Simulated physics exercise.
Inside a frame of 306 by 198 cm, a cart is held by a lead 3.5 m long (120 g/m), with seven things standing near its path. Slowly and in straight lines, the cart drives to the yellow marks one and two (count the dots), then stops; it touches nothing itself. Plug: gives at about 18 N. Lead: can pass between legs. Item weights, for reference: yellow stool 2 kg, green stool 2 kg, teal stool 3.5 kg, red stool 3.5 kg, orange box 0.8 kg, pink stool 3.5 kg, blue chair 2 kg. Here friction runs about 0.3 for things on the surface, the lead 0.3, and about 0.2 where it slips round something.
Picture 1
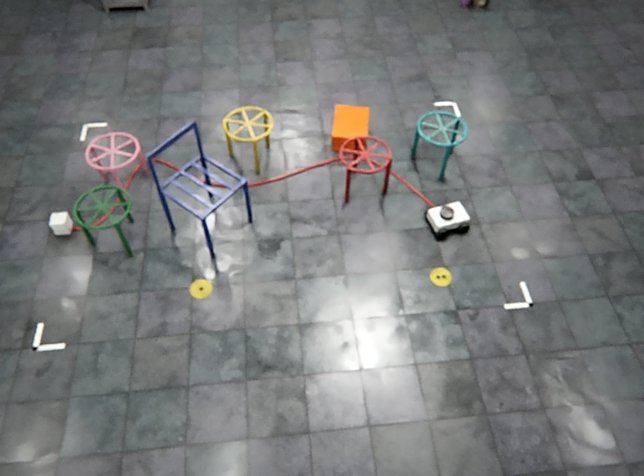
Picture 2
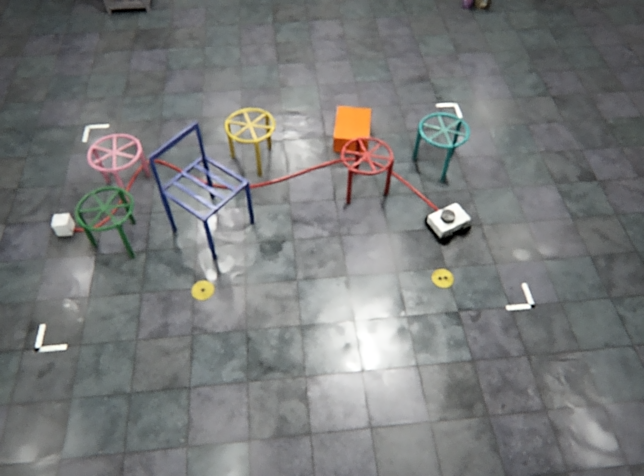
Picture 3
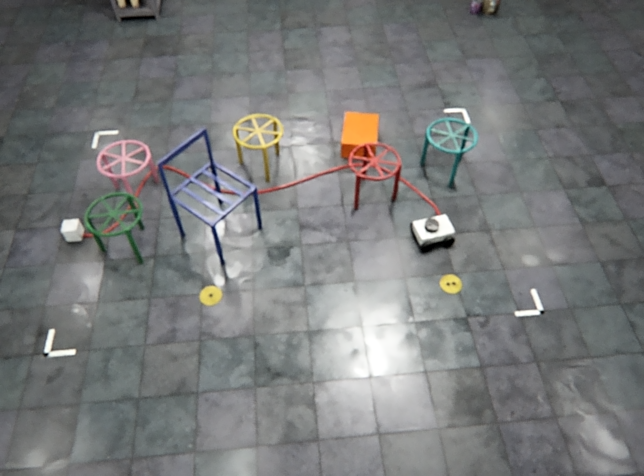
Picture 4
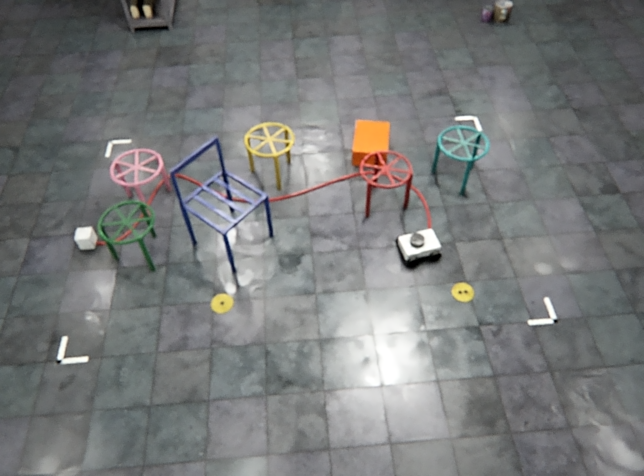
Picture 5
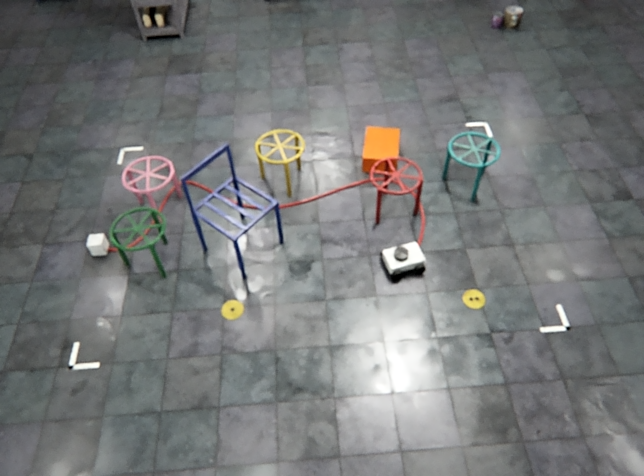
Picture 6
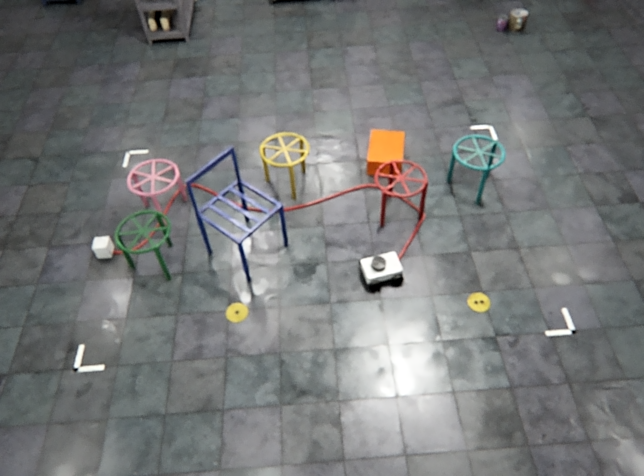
A small white cart on a red cord rolled slowly left and toward the viewer, passing in front of the red stool, while the other stools, blue chair and orange box stood still.
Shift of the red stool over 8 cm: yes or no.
Yes.
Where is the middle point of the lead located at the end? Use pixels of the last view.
At about (322, 202).
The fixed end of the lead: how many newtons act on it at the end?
It ends up near 0 N.
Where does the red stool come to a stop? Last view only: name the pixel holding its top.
(360, 189).
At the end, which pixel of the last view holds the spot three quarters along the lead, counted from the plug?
In the last view that spot is close to pixel (361, 256).
Next, cart at (298, 294), 4 N at the fixed end; red stool 10 cm off its start.
Then, cart at (284, 310), lead slack at the fixed end; red stool 30 cm off its start.
After that, cart at (388, 305), lead slack at the fixed end; red stool 30 cm off its start at (360, 189).
Later, cart at (479, 301), lead slack at the fixed end; red stool 30 cm off its start.
At the end, cart at (479, 301), lead slack at the fixed end; red stool 30 cm off its start at (360, 189).
